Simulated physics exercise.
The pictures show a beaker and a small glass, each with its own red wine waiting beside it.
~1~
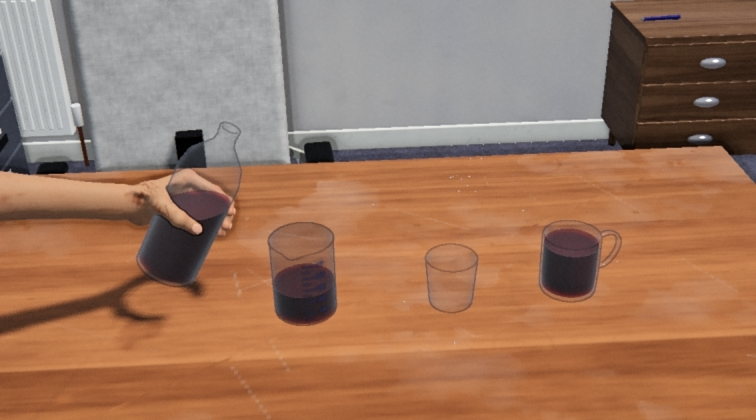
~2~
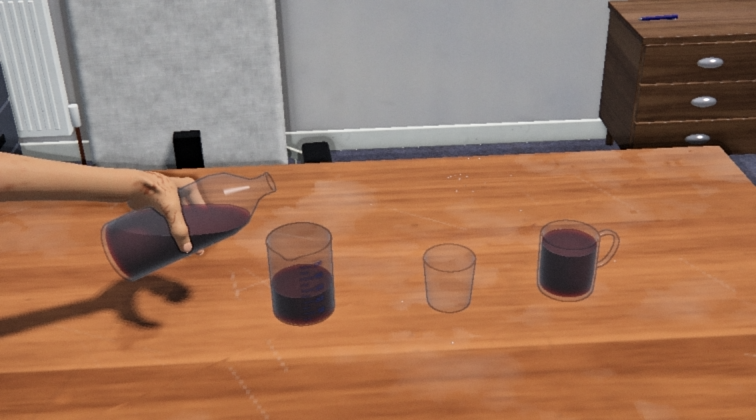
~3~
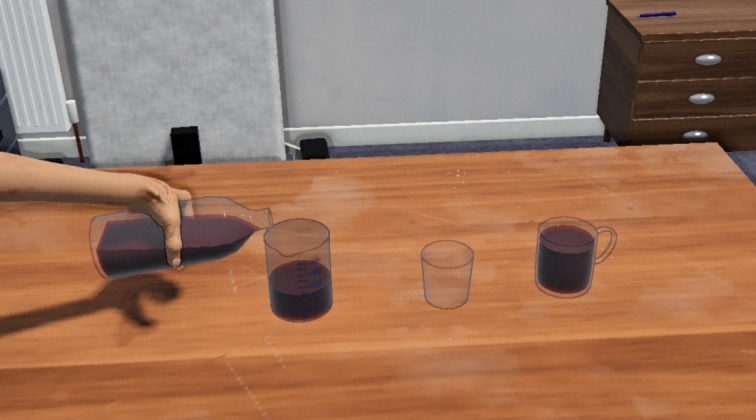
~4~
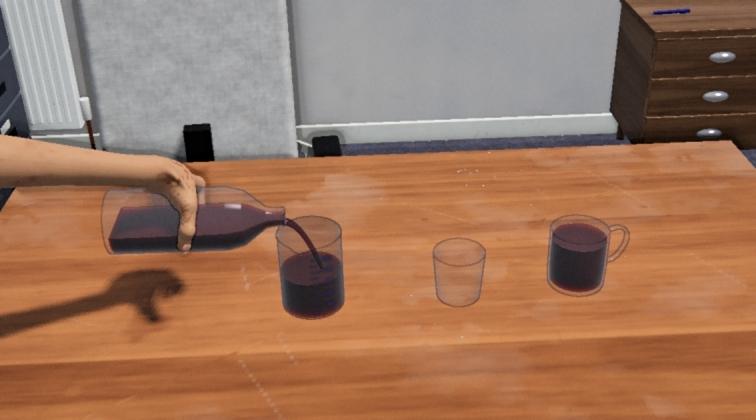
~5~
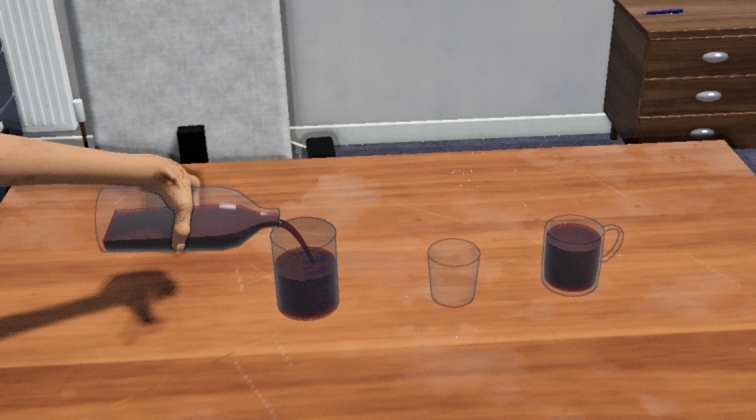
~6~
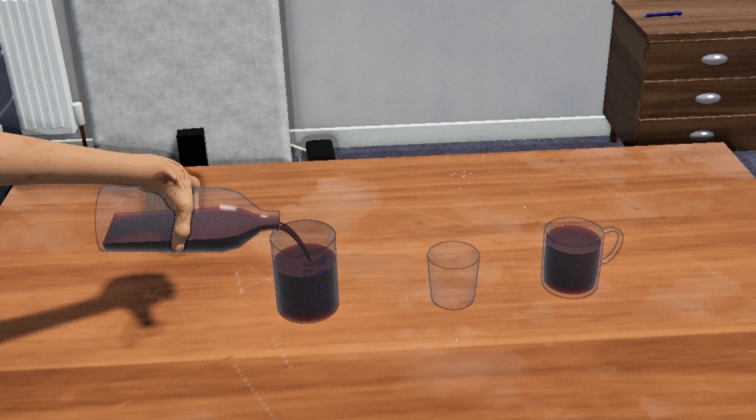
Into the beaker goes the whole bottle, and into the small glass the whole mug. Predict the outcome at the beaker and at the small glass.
The beaker overflows, the small glass overflows.
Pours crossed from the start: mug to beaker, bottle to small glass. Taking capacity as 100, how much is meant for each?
The first sits near 90 per cent of capacity and the second near 260 per cent.
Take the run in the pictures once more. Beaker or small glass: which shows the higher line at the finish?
Answer: The beaker on the left.
Next, the beaker is nearly full.
After that, the beaker is full to the brim with a puddle round it.
Finally, the beaker is full to the brim with a puddle round it; the small glass is full to the brim with a puddle round it.
